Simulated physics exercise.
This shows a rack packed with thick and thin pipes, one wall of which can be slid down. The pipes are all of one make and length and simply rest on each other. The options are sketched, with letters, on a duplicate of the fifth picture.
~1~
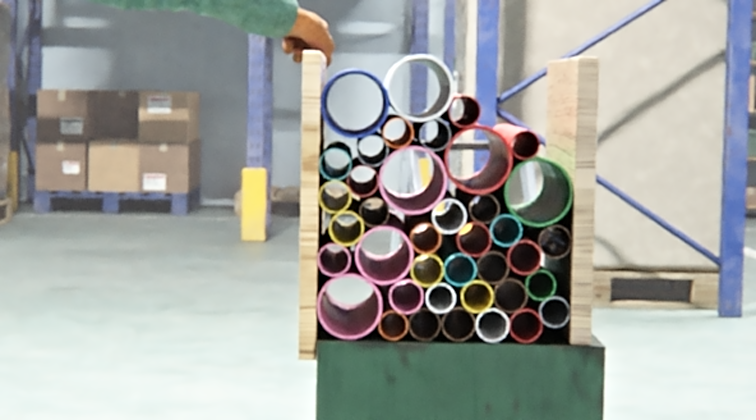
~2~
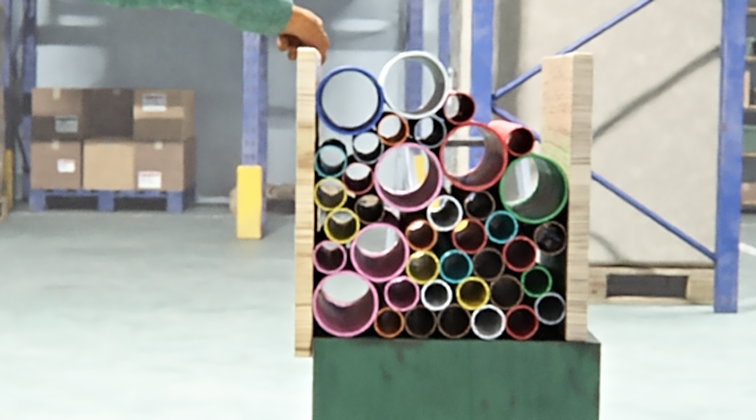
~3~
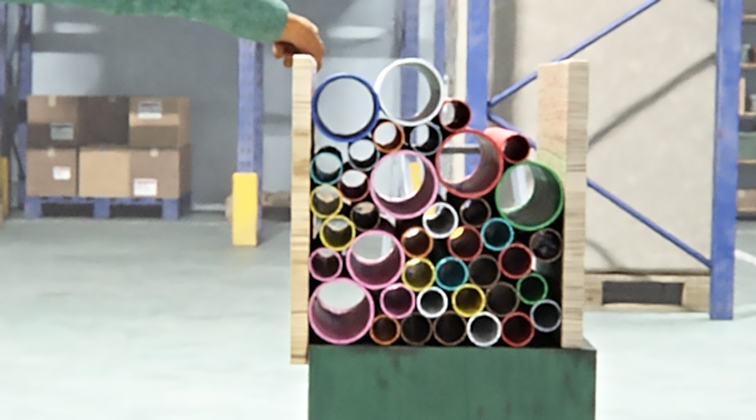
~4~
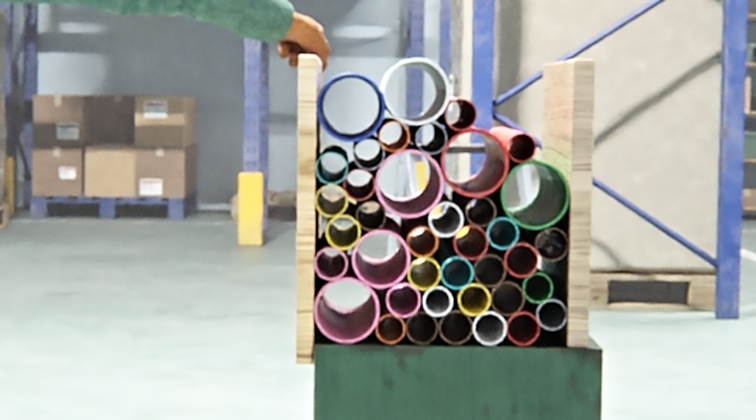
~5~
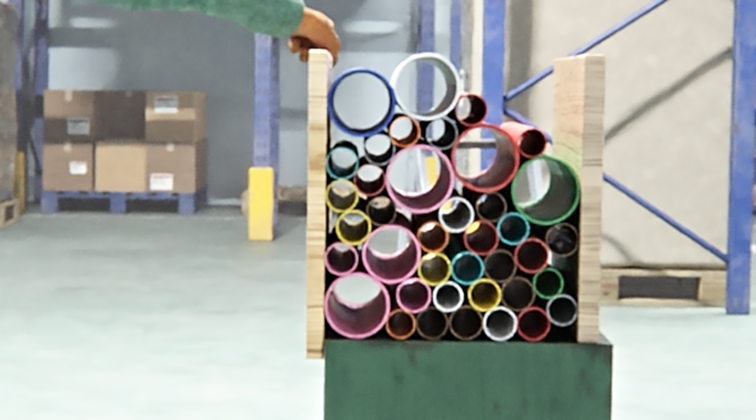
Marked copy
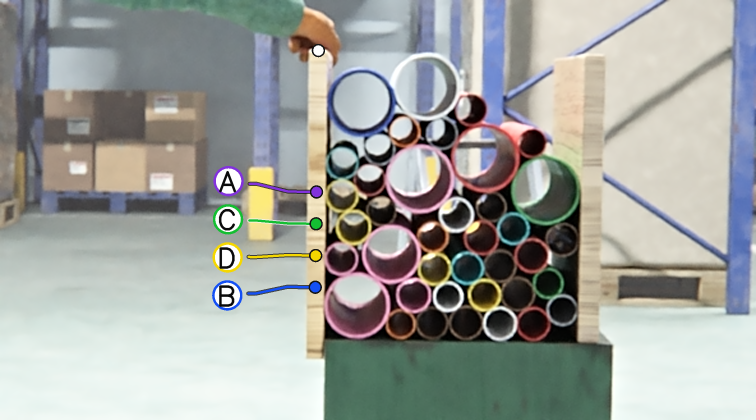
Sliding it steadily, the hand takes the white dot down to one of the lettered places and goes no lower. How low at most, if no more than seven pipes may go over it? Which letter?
Slide it to C.
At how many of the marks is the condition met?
The number is two.
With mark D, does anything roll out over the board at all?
Yes.
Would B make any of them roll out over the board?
At B: Yes.
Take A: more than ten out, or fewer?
Fewer than ten.
On the marked copy, A at (316, 192); B at (315, 287); C at (316, 224); D at (316, 255); the white dot at (318, 51).
Following C. Soon after the start, top of the board (327, 126).
Later, top of the board (325, 213).
In the end, top of the board (325, 223), seven out over the board.
As for the rest, A two out over the board; B more than seven out over the board; D eight out over the board.
